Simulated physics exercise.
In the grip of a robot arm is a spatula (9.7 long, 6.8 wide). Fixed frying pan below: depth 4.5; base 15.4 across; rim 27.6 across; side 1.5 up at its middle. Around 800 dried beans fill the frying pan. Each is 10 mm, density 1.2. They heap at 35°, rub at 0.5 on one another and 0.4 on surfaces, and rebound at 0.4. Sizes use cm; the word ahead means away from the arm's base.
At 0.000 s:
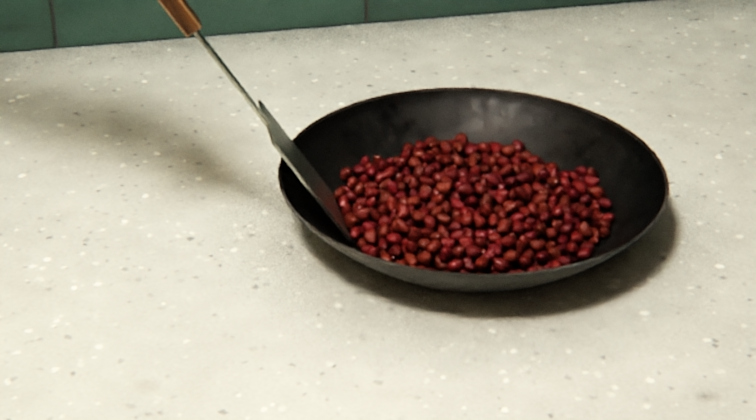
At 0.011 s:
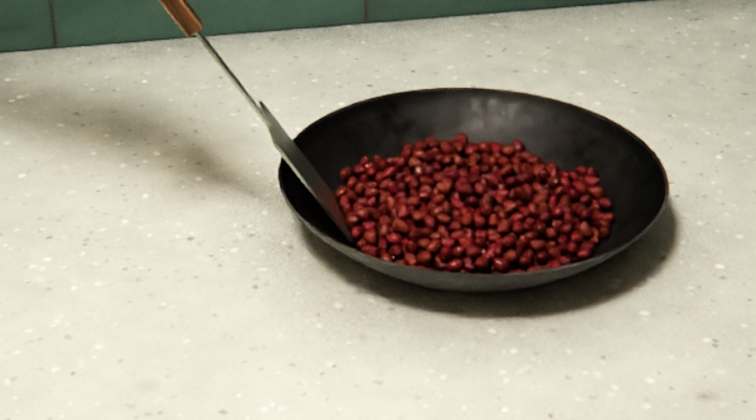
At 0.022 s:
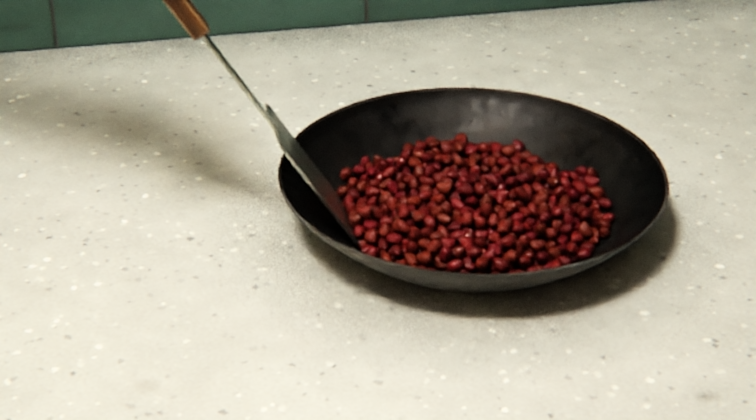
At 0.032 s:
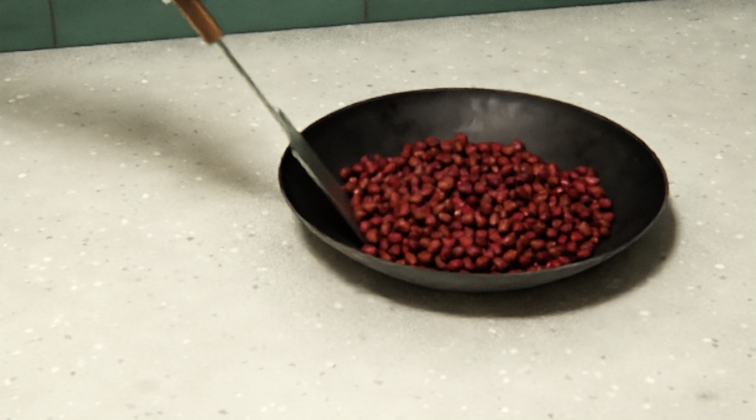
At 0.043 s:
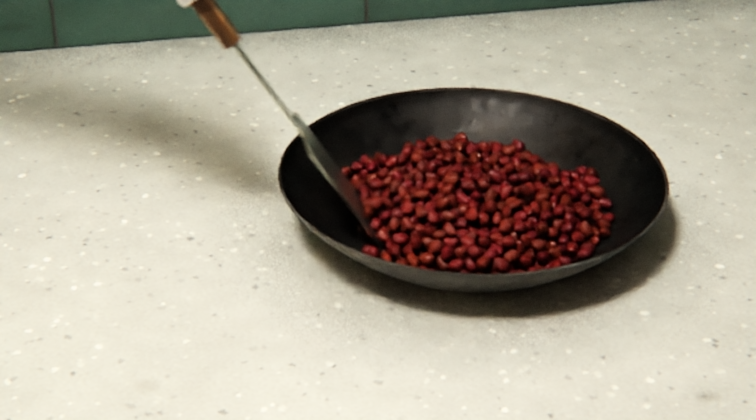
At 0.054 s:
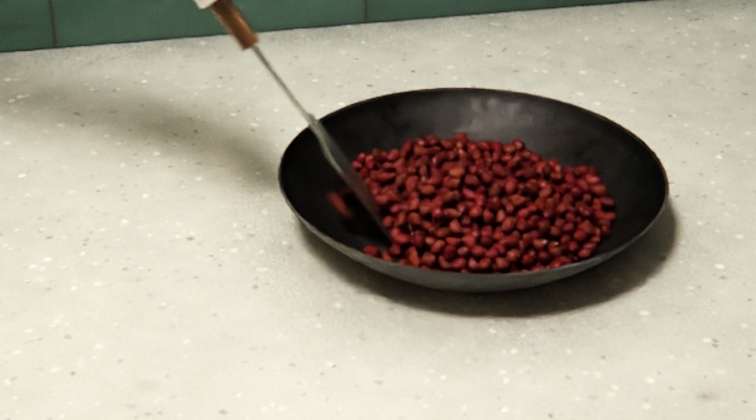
Spatula with a wooden handle resting at the left of a black pan, then pushing slightly rightward into heaped dark red beans.
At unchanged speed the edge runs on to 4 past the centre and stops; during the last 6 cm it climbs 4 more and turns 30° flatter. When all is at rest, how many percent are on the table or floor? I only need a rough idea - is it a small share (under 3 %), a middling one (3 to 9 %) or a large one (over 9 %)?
A middling one, 3 to 9 %.
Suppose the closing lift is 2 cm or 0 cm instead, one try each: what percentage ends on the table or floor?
I'd put it near 0 in a hundred, then near 0 in a hundred.
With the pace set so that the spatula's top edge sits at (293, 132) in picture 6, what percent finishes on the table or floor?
About 0 percent.
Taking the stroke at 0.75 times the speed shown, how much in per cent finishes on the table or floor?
That comes to some 0 per cent, roughly.
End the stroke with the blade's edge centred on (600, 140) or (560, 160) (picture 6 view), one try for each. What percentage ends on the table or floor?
Respectively about 25 and 10 percent end on the table or floor.
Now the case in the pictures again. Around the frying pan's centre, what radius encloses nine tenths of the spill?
I'd put it at about 45 centimetres.
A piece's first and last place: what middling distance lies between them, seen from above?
I'd estimate close to 3 centimetres.
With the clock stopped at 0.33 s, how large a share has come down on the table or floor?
Estimate: About 4 percent.
After 0.08 s, sloping 57°, highest piece 10 above the table; 798 in the frying pan, 2 on the blade or in flight.
After 0.11 s, sloping 47°, highest piece 16 above the table; 798 in the frying pan, 2 on the blade or in flight.
After 0.33 s, sloping 28°, highest piece 34 above the table; 758 in the frying pan, 37 on the table or floor, 5 on the blade or in flight.
After 1.38 s, sloping 28°, highest piece 5 above the table; 755 in the frying pan, 45 on the table or floor.
In the end, 755 in the frying pan, 45 on the table or floor. That is 6 % on the table or floor.
